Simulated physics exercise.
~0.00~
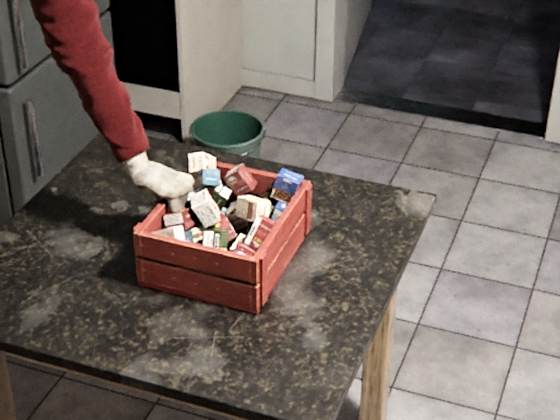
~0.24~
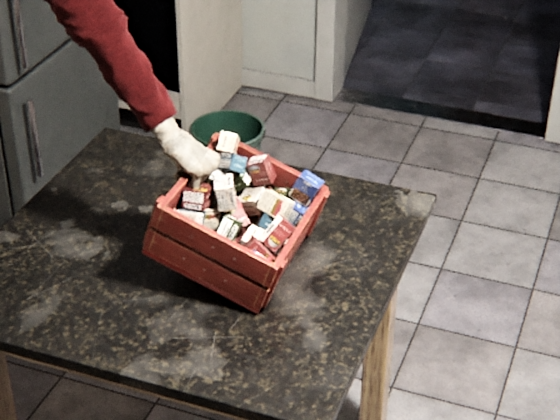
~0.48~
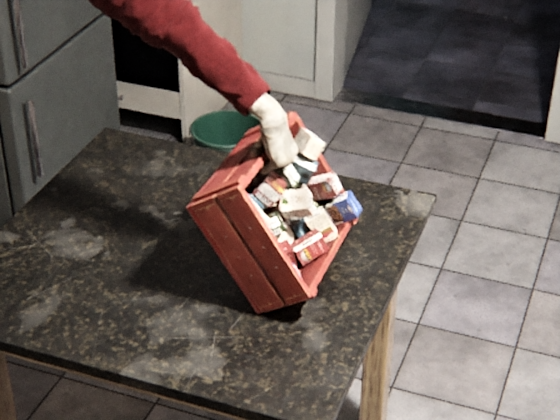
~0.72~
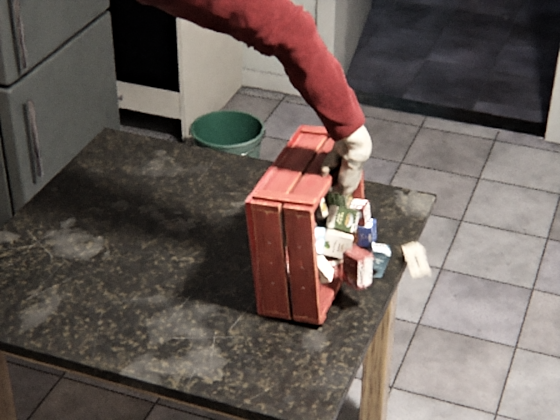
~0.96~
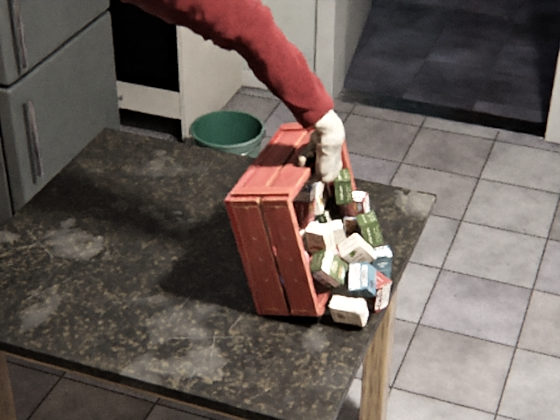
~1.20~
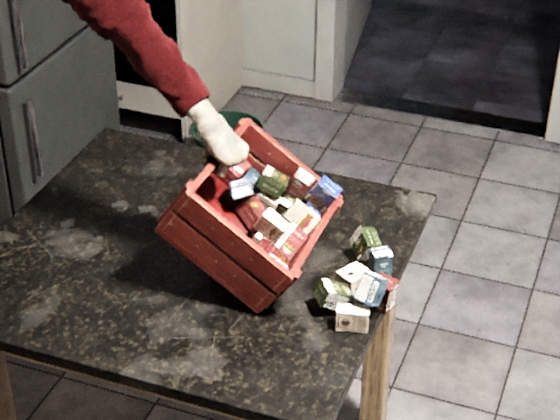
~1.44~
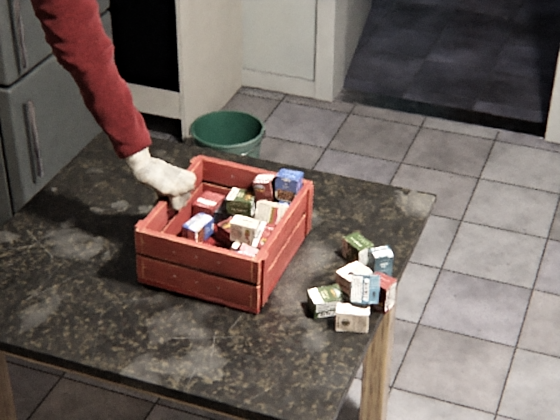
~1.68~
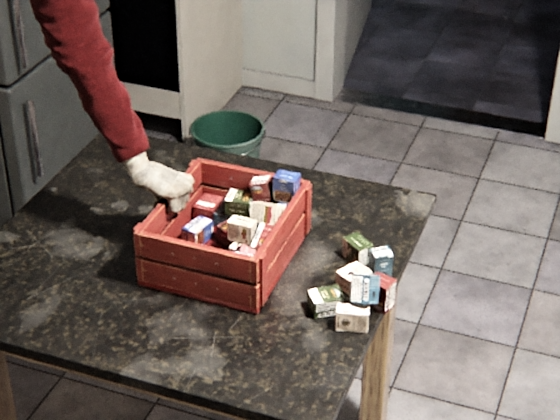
At first, a red slatted basket packed with small cartons stands on a dark speckled table, a pale hand in a red sleeve at its left end. The hand raises that end, and the basket leans steadily to the right while its right edge stays on the table. Once it stands almost upright on its side, cartons tumble out to the right. The hand then lowers the basket back to the left, leaving a small heap near the table's right edge. Finally the basket rests flat again, with most of its cartons still inside.
